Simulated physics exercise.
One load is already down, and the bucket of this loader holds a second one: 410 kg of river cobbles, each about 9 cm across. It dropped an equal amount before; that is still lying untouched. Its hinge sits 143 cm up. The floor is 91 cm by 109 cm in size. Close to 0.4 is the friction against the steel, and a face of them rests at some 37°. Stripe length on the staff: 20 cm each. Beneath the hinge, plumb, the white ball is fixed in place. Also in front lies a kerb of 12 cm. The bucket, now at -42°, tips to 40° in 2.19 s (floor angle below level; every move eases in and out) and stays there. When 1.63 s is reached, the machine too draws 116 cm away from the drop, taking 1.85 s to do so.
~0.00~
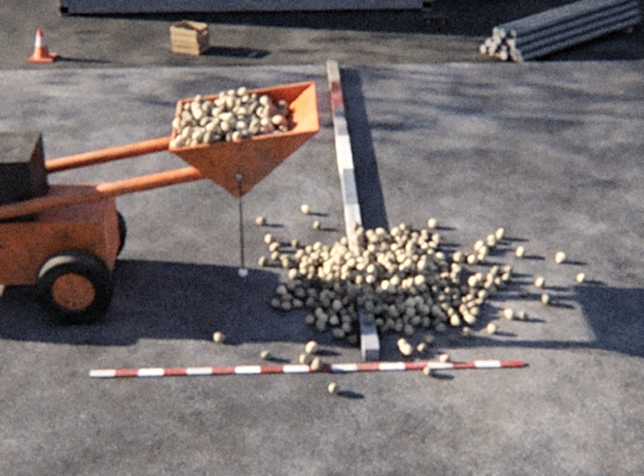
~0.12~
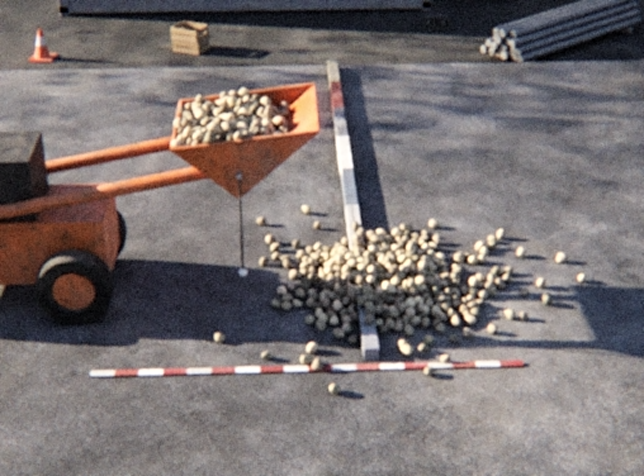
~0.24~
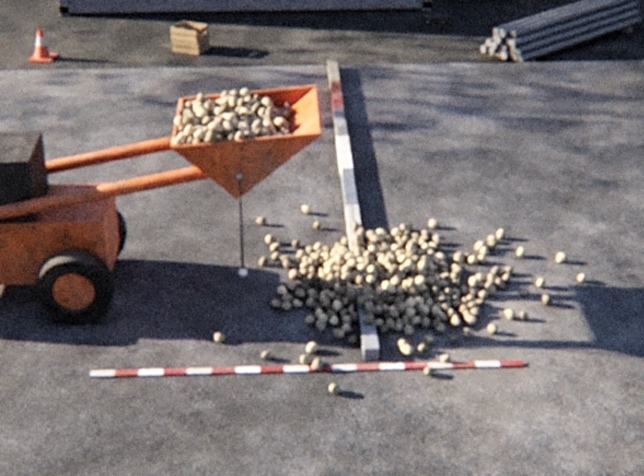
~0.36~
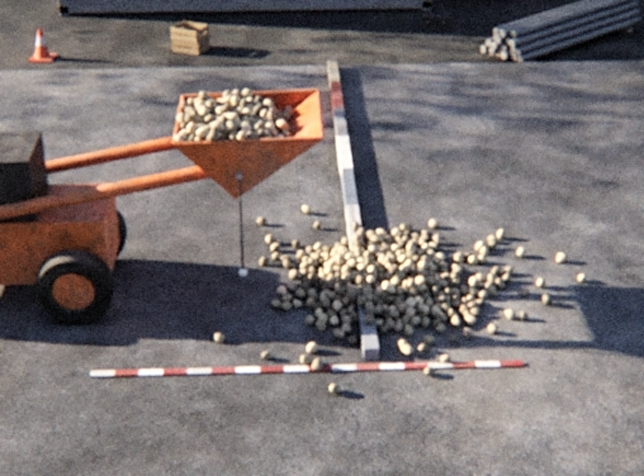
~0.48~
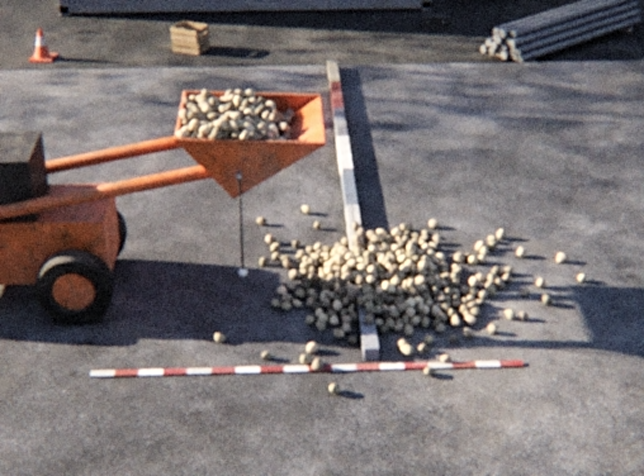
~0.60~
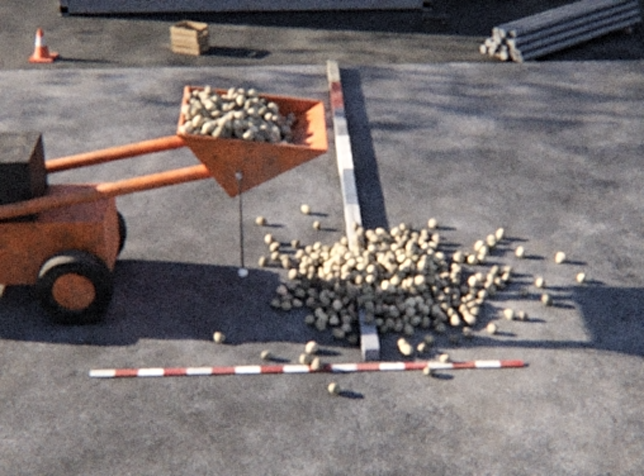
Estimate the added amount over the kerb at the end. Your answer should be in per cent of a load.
Roughly 13 per cent of a load.
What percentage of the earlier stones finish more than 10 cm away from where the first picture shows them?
Close to 5 in a hundred of them.
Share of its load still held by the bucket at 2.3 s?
About 5 percent.
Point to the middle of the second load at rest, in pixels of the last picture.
(322, 275).
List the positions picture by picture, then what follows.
In the first picture, the bucket is at -42°, its lip at (318, 130); the top of the load is at (232, 104). The earlier load is highest near (391, 268), 20 cm above ground level, 33 % on this side of the kerb, 68 % over the kerb.
In the second picture, the bucket is at -41°, its lip at (319, 131); the top of the load is at (232, 104); the stones move at 0.1 m/s on average.
The third picture shows lip at (320, 134), floor tilted -39°, highest stones at (233, 104); the stones move at 0.1 m/s on average.
In the fourth picture, the bucket is at -36°, its lip at (323, 138); the top of the load is at (222, 103); the stones move at 0.1 m/s on average.
In the fifth picture, the bucket is at -32°, its lip at (325, 144); the top of the load is at (210, 103); the stones move at 0.2 m/s on average.
The sixth picture shows lip at (327, 151), floor tilted -27°, highest stones at (207, 102); the stones move at 0.2 m/s on average.
After 1.6 s the floor is at 27°; in per cent of one load, 93 in the bucket, 39 on this side of the kerb, 68 over the kerb; the foremost stones are at (576, 275).
After 2.3 s the floor is at 40°; in per cent of one load, 5 in the bucket, 119 on this side of the kerb, 77 over the kerb; the foremost stones are at (576, 275).
After 3.9 s the floor is at 40°; in per cent of one load, 0 in the bucket, 120 on this side of the kerb, 81 over the kerb; the foremost stones are at (576, 275).
After 6.6 s the floor is at 40°; in per cent of one load, 0 in the bucket, 120 on this side of the kerb, 81 over the kerb; the foremost stones are at (576, 275). Net gain over the kerb, 13.
